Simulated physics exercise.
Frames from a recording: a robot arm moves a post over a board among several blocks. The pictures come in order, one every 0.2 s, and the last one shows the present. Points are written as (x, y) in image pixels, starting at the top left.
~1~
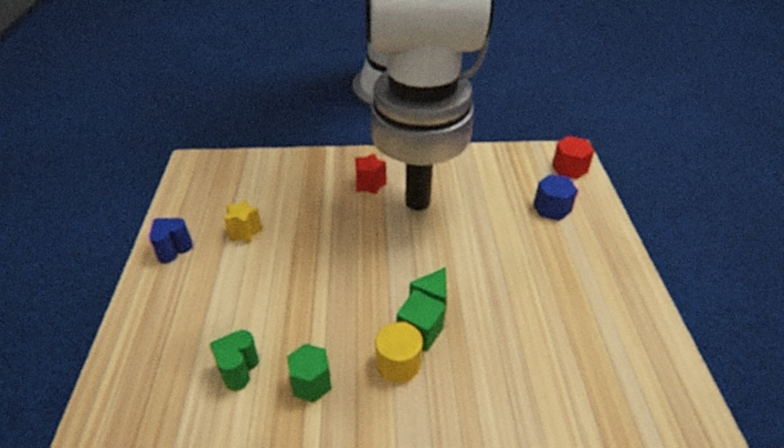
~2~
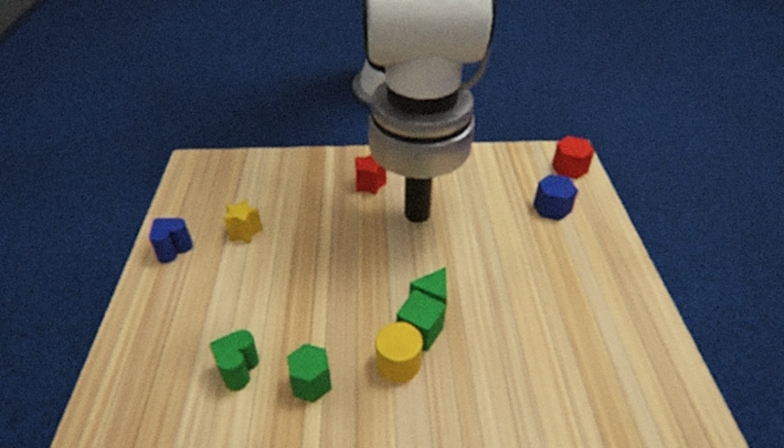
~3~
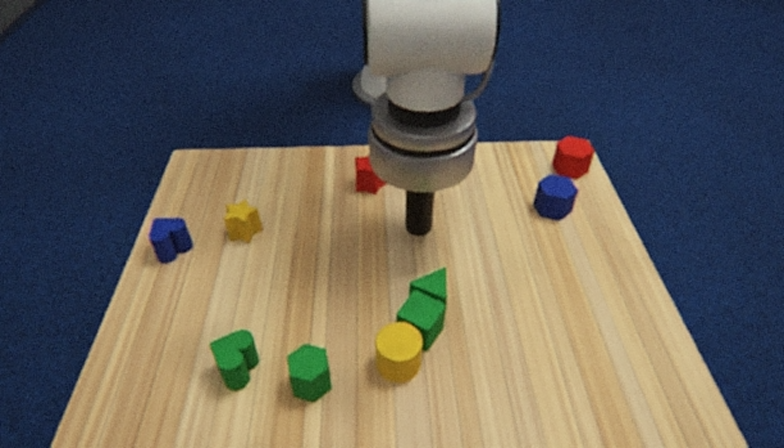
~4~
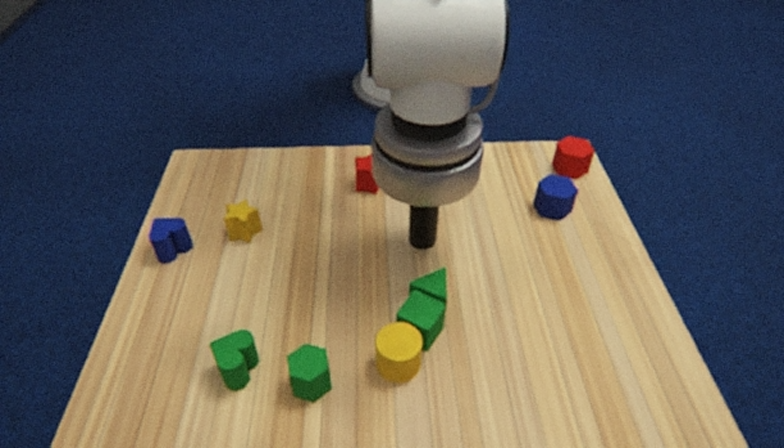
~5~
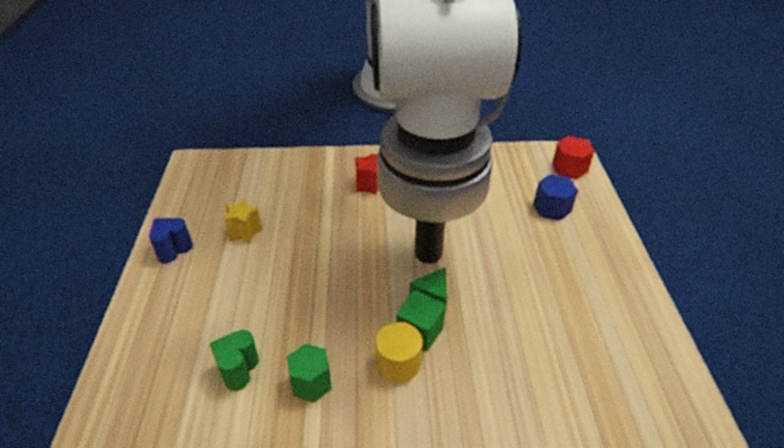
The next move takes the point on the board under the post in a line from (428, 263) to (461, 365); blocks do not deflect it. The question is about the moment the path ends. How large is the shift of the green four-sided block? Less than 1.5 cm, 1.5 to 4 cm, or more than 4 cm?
Shift: 1.5 to 4 cm.
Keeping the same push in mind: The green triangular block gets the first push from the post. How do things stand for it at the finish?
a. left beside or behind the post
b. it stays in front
My answer is option b.
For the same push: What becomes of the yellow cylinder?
That block ends up displaced.
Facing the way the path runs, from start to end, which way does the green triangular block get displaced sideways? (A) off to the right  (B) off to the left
B.
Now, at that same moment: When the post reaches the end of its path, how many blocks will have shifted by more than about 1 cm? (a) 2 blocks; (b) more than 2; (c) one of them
My pick is b.
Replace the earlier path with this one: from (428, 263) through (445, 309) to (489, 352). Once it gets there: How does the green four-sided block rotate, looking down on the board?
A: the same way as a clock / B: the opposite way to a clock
A
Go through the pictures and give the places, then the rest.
In the first frame, post's lower end (418, 202); yellow cylinder (399, 341); green four-sided block (421, 309); green triangular block (434, 282).
In the second frame, post (417, 214); blocks still.
In the third frame, post (419, 227); blocks still.
In the fourth frame, post (422, 240); blocks still.
In the fifth frame, post (428, 254); yellow cylinder (399, 341); green four-sided block (421, 309); green triangular block (434, 282).
The first path, step by step. One third of the way, post (439, 285); green four-sided block (422, 313), turned 15° clockwise; green triangular block (442, 293), turned 20° clockwise.
Two thirds of the way, post (450, 319); yellow cylinder (389, 348); green four-sided block (422, 322), turned 35° clockwise; green triangular block (465, 331), turned 40° clockwise.
At the end, post (462, 356); yellow cylinder (383, 350); green four-sided block (420, 327), turned 45° clockwise; green triangular block (482, 367).
